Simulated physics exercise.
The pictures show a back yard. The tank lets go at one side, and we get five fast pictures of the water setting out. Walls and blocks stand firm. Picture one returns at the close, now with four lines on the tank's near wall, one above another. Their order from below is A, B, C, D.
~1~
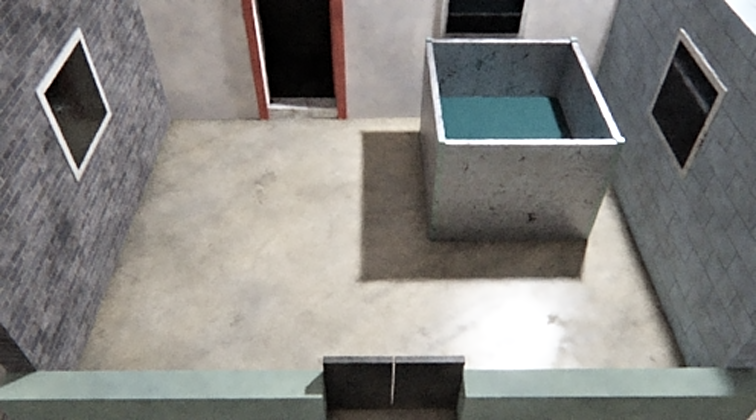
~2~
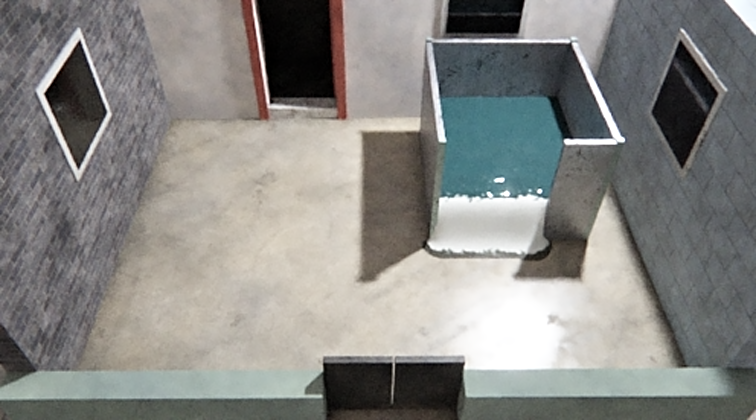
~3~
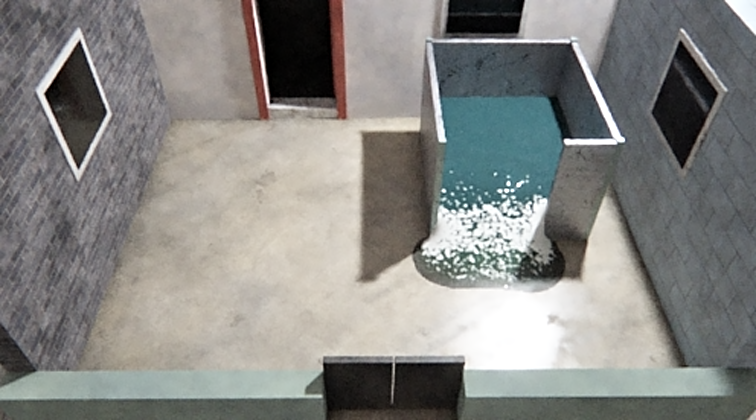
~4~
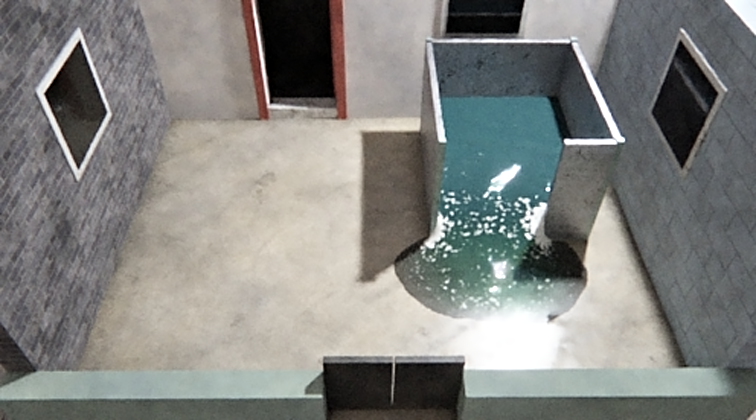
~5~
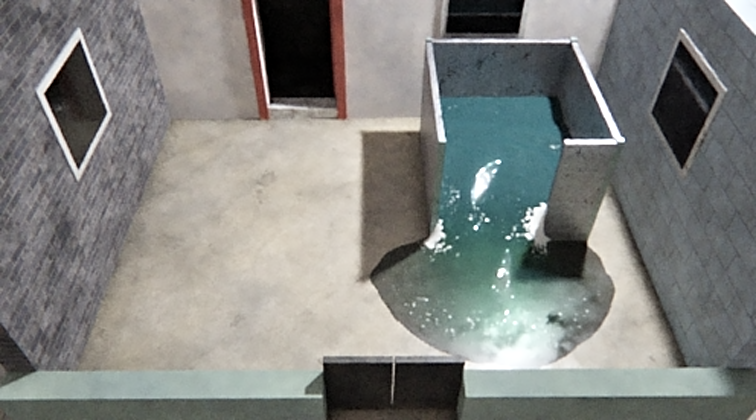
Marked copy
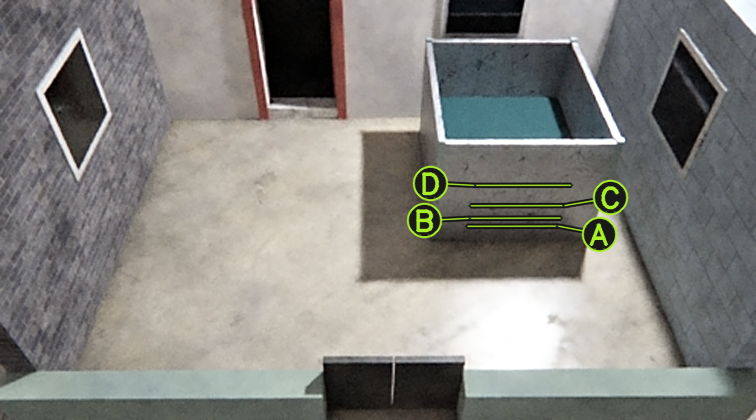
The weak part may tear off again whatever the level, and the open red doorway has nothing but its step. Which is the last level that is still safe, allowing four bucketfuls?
D is the one.
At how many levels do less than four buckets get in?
All of the four.
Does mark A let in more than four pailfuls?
No, not at all.
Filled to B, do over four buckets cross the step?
No.
On the marked copy, A at (512, 226); B at (514, 218); C at (517, 205); D at (522, 185); from the bottom up A, B, C, D.
If A is chosen, nothing gets over.
If B is chosen, nothing gets over.
If C is chosen, nothing gets over.
If D is chosen, a bucket or two gets in.
